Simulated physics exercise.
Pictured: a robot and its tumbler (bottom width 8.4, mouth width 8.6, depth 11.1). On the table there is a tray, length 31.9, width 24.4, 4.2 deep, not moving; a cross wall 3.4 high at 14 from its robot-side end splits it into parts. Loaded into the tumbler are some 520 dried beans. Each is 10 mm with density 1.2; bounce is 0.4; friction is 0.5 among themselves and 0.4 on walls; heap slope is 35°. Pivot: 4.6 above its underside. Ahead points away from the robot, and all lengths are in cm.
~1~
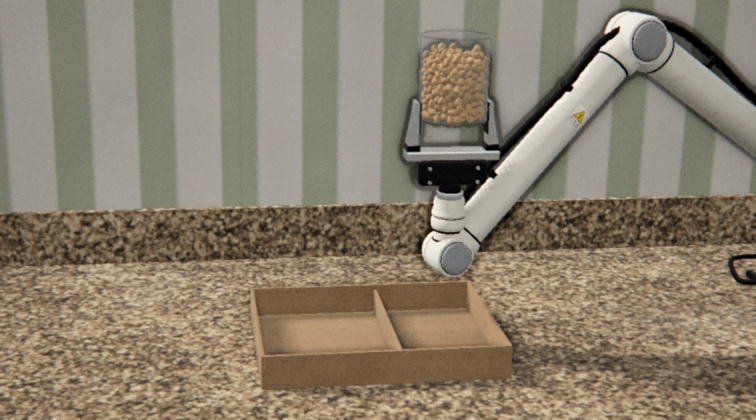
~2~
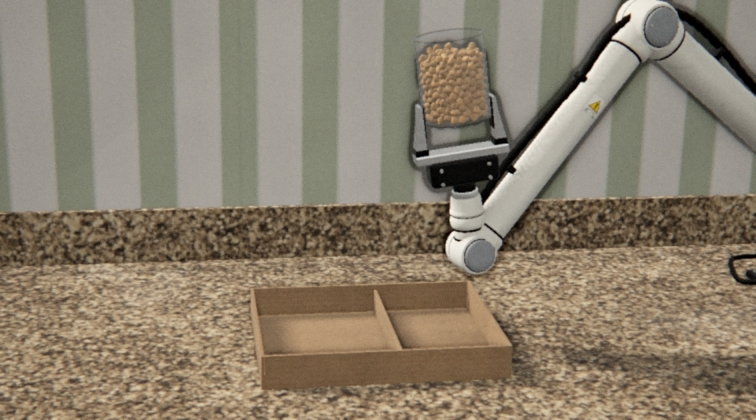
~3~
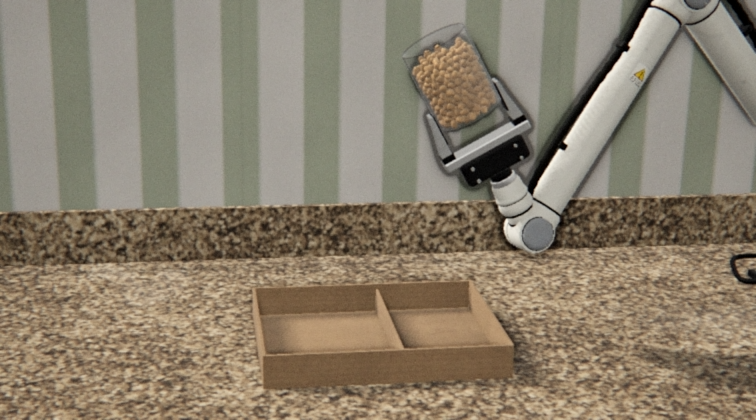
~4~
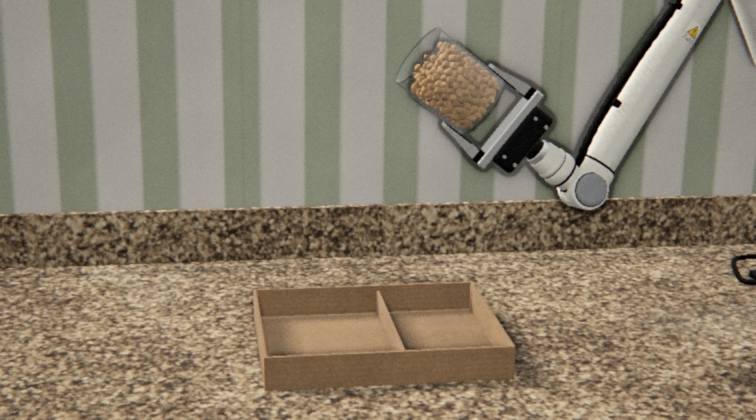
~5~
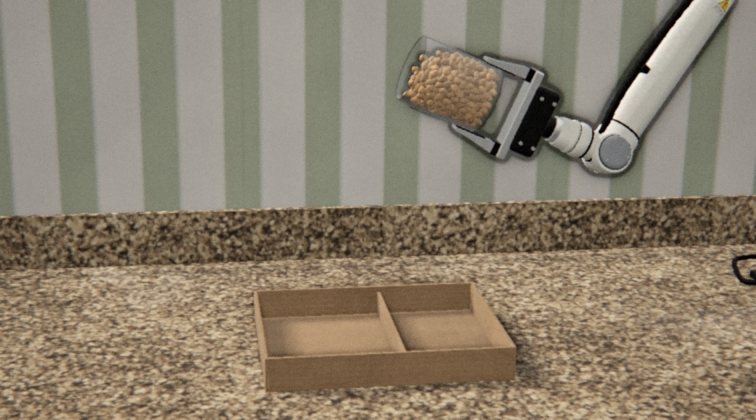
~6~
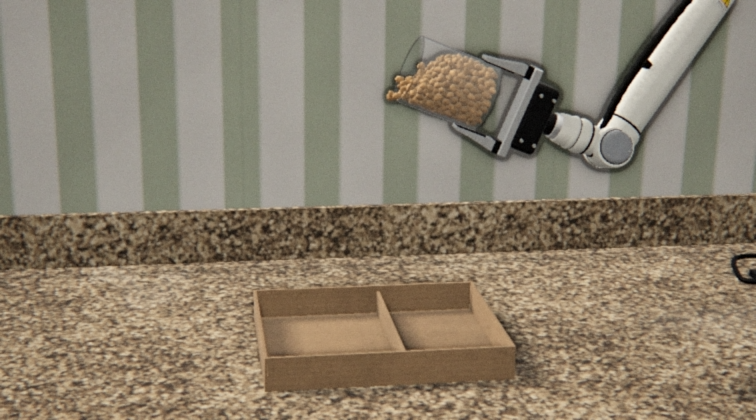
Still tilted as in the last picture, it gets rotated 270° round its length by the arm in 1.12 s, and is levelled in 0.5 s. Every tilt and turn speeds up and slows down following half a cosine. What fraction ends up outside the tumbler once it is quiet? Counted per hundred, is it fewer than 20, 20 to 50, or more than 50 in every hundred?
Fewer than 20 in every hundred.
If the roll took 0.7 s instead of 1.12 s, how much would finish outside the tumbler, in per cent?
Then roughly 5 per cent.
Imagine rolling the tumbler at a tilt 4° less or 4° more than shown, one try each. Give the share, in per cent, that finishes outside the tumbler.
The first try gives around 5 percent, the second around 10 percent.
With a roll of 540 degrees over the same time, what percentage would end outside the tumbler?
It would come to around 10 per cent.
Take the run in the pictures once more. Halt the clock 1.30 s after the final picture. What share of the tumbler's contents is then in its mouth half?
Near 40 per cent lies in the mouth half.
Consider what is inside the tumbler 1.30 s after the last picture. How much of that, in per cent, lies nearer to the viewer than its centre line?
My guess would be around 55 per cent.
Then, 0.65 s on, tipped 68°, highest piece 41 above the table; 505 in the tumbler, 6 in the far-side part, 8 in flight or on a rim.
Then, 1.30 s on, tipped 49°, highest piece 41 above the table; 488 in the tumbler, 30 in the far-side part, 1 in flight or on a rim.
Then, 1.82 s on, upright, highest piece 43 above the table; 488 in the tumbler, 31 in the far-side part.
Then, 2.52 s on, upright, highest piece 43 above the table; 488 in the tumbler, 31 in the far-side part.
In the end, 488 in the tumbler, 31 in the far-side part. That is 6 % outside the tumbler.
